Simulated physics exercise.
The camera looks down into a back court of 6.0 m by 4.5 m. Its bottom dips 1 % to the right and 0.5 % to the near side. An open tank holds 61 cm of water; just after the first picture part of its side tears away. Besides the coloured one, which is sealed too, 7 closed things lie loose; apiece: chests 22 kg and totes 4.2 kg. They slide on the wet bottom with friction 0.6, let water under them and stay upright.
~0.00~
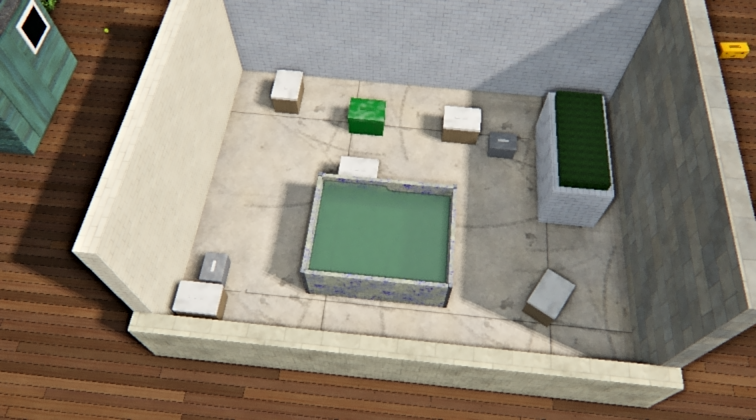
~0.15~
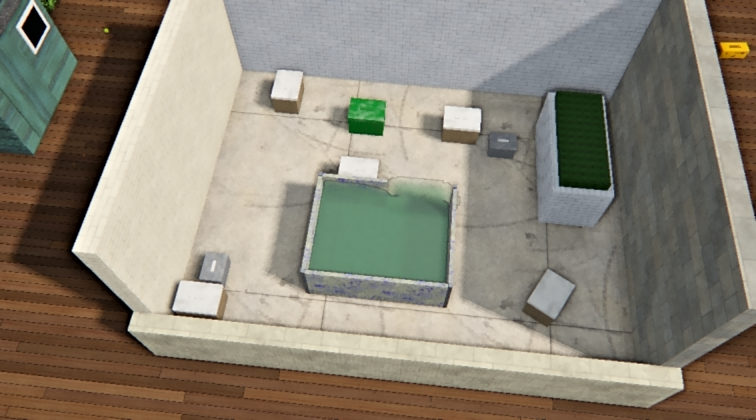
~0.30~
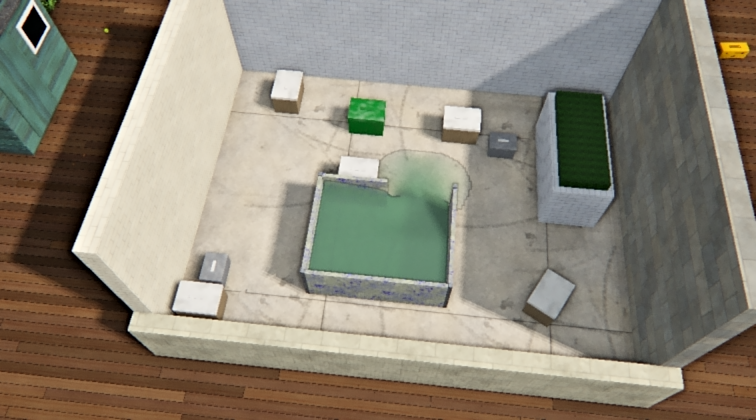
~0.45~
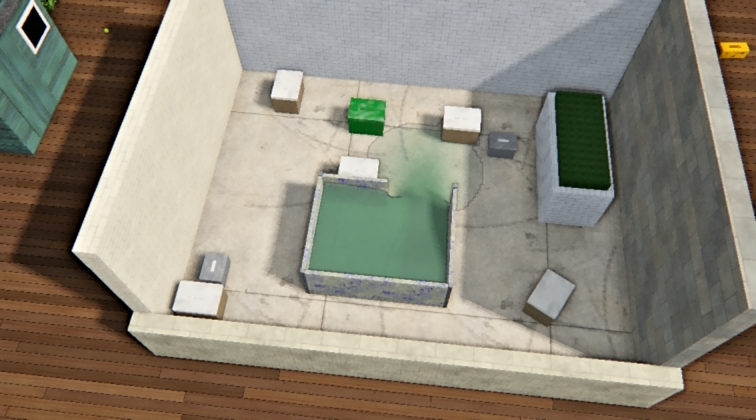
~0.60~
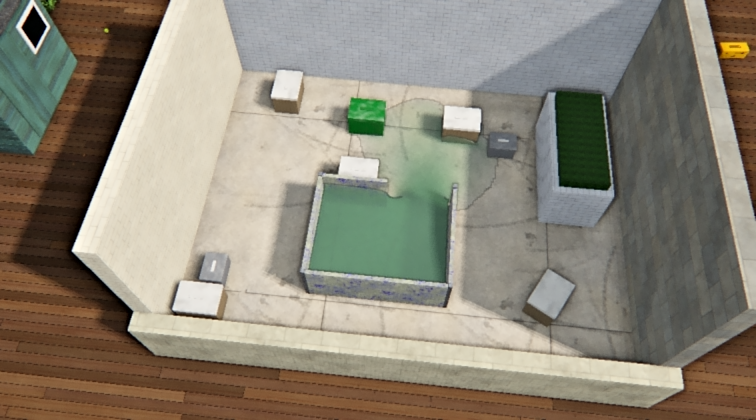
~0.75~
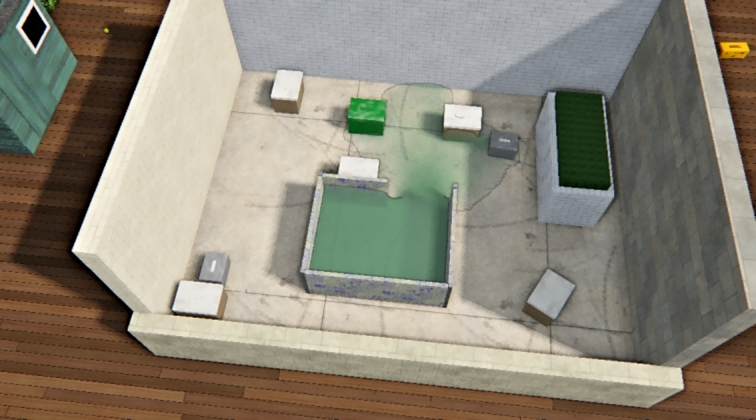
In a walled court with a pale stone floor, an open tank of greenish water stands among scattered boxes, one of them green. Part of the tank's far side breaks away, and water pours through the gap, spreading across the floor toward the back wall while the boxes stay in place.
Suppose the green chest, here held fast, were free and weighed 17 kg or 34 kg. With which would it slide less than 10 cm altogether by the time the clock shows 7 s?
I expect that only the larger load is enough.
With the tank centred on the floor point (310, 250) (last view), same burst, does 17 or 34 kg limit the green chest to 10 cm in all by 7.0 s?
Then neither weight holds it.
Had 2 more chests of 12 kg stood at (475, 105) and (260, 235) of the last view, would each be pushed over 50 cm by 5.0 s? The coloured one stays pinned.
In that order: Past it, short of it.
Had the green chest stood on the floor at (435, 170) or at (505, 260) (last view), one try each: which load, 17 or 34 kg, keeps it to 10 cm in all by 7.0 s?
In that order: Neither is enough; either load holds.
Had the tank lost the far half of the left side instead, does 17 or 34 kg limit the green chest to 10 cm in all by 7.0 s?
Then the lower weight is enough.
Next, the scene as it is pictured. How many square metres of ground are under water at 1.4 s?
About 9.0 m2.
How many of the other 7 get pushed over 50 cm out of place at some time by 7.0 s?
I count 3.
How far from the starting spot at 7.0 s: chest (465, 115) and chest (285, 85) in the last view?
In that order: 200 cm, 30 cm.
After 1.4 s the green chest would be 12 cm from its start with 17 kg and 0 cm from its start with 34 kg; 5 cm of water round it then.
After 3.1 s the green chest would be 92 cm from its start with 17 kg and 0 cm from its start with 34 kg; 5 cm of water round it then.
After 4.9 s the green chest would be 121 cm from its start with 17 kg and 0 cm from its start with 34 kg; 6 cm of water round it then.
After 7.0 s the green chest would be 122 cm from its start with 17 kg and 0 cm from its start with 34 kg; 5 cm of water round it then.
